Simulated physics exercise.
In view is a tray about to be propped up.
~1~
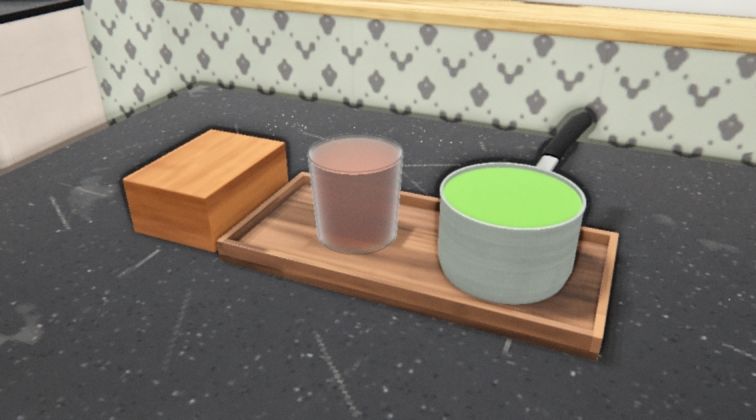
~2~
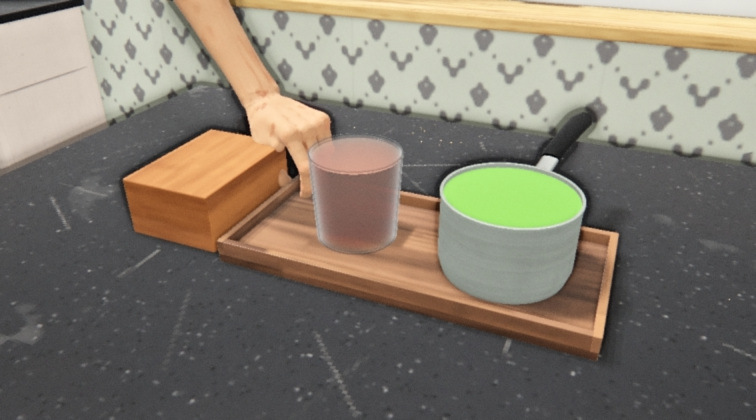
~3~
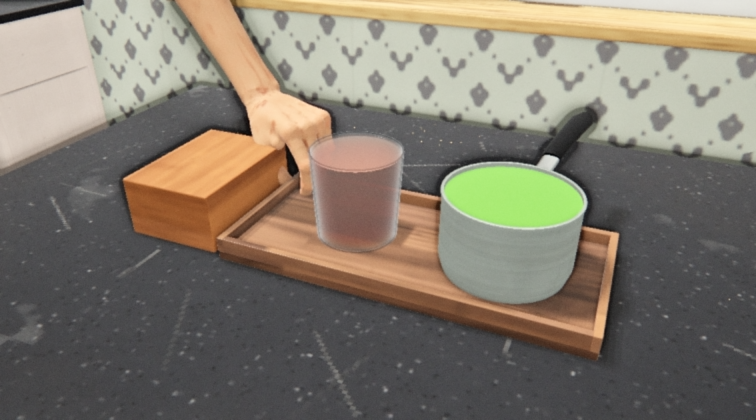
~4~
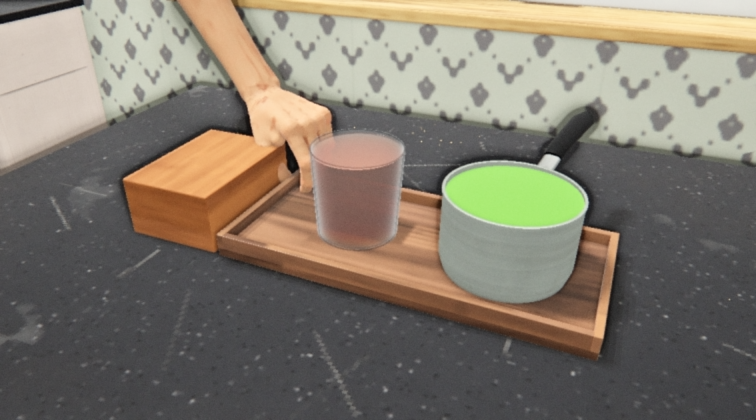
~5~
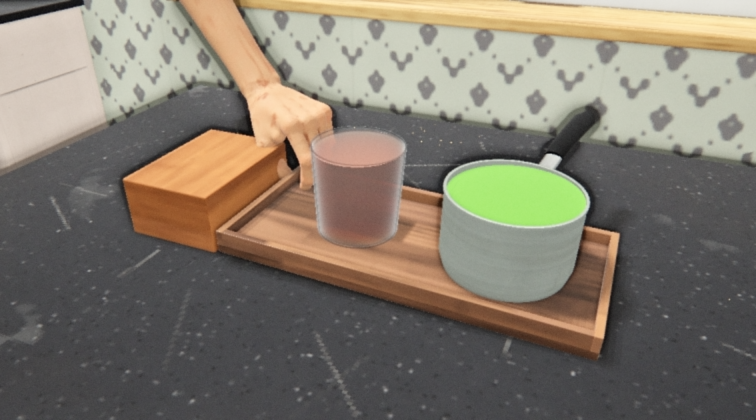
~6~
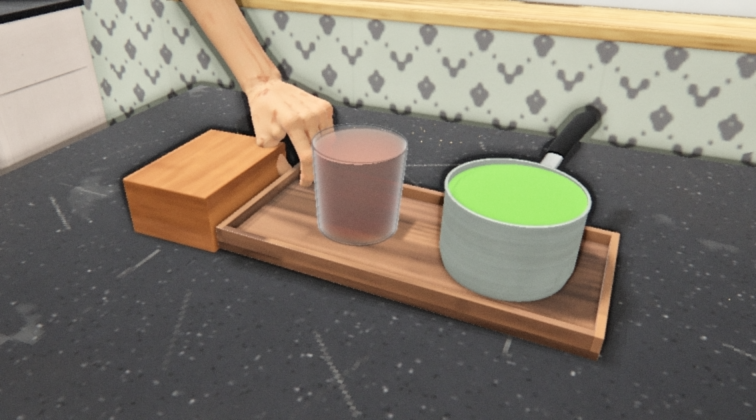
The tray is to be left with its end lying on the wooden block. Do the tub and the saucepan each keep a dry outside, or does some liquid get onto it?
Tub: Gets liquid on it; saucepan: Gets liquid on it.
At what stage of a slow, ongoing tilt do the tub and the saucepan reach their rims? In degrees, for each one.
Roughly 8 degrees and 6 degrees.
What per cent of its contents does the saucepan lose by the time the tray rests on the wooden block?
Something like 10 in a hundred.
Next, the tray slopes by about 7°; tub, its rim is dry; saucepan, it has slopped over.
After that, the tray slopes by about 13°; tub, it has slopped over; saucepan, it has slopped over.
Finally, the tray slopes by about 11°, resting on the wooden block; tub, it has slopped over; saucepan, it has slopped over.
